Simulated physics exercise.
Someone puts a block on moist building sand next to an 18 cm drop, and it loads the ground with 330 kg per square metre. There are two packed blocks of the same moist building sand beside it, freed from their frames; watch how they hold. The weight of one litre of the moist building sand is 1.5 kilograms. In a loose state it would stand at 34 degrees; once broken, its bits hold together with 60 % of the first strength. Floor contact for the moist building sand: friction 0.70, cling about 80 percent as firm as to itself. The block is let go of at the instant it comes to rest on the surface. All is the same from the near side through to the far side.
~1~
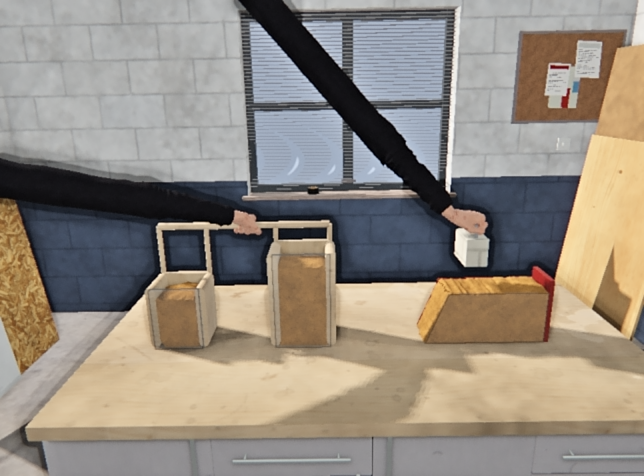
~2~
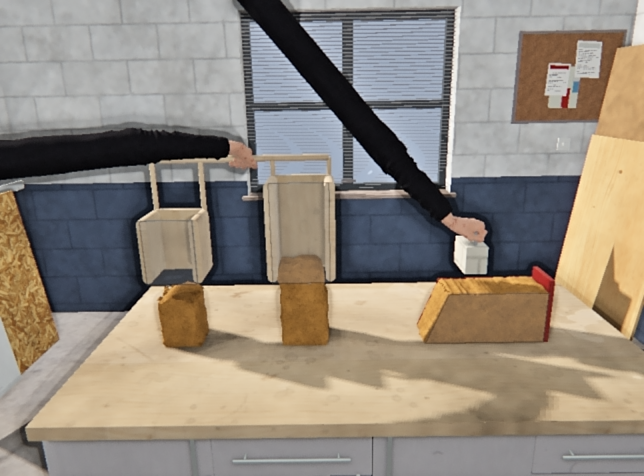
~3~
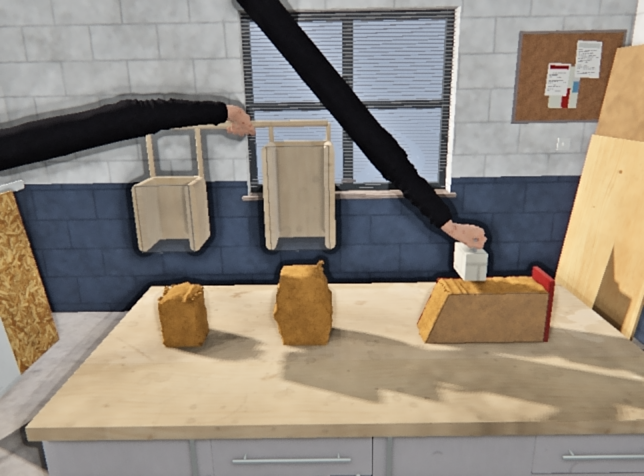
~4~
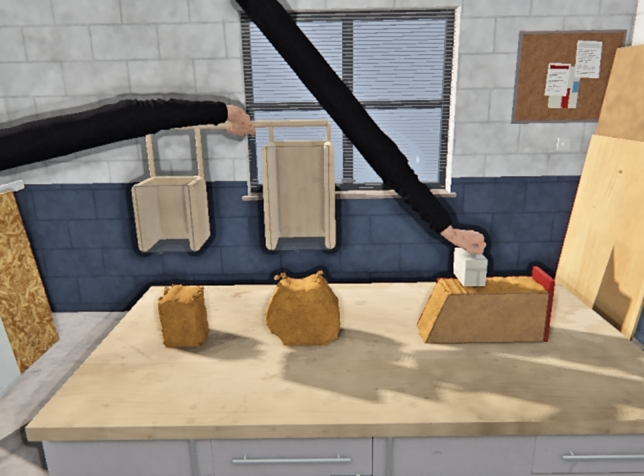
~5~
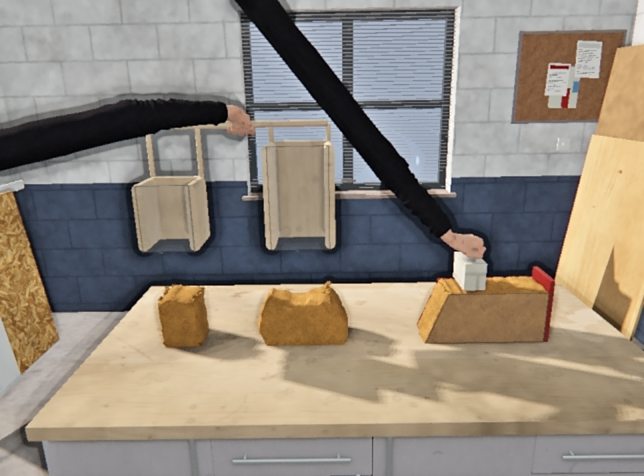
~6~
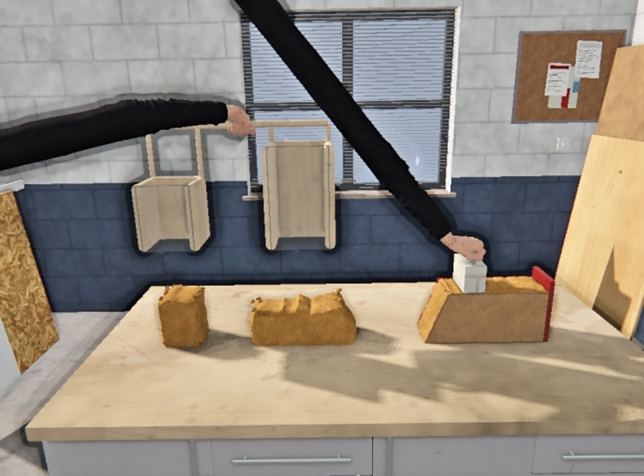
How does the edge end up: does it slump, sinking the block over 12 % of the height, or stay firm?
Ends up intact.
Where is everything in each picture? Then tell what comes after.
In the first picture, highest point of the moist building sand at (509, 293); test blocks 18 cm, 29 cm high (left to right).
In the second picture, highest point of the moist building sand at (509, 293); test blocks 18 cm, 28 cm high (left to right).
In the third picture, highest point of the moist building sand at (509, 293); test blocks 18 cm, 25 cm high (left to right).
In the fourth picture, highest point of the moist building sand at (509, 293); test blocks 18 cm, 21 cm high (left to right).
In the fifth picture, highest point of the moist building sand at (509, 293); test blocks 18 cm, 17 cm high (left to right).
In the sixth picture, highest point of the moist building sand at (509, 293); test blocks 18 cm, 14 cm high (left to right).
Another 0.13 s on from the sixth picture, the block is down by 1 % of the bank's height and stands upright.
Another 0.30 s on from the sixth picture, the block is down by 1 % of the bank's height and stands upright.
Another 0.46 s on from the sixth picture, the block is down by 1 % of the bank's height and stands upright.
Another 0.62 s on from the sixth picture, the block is down by 1 % of the bank's height and stands upright.
Another 0.67 s on from the sixth picture, at the end, the block is down by 1 % of the bank's height and stands upright.
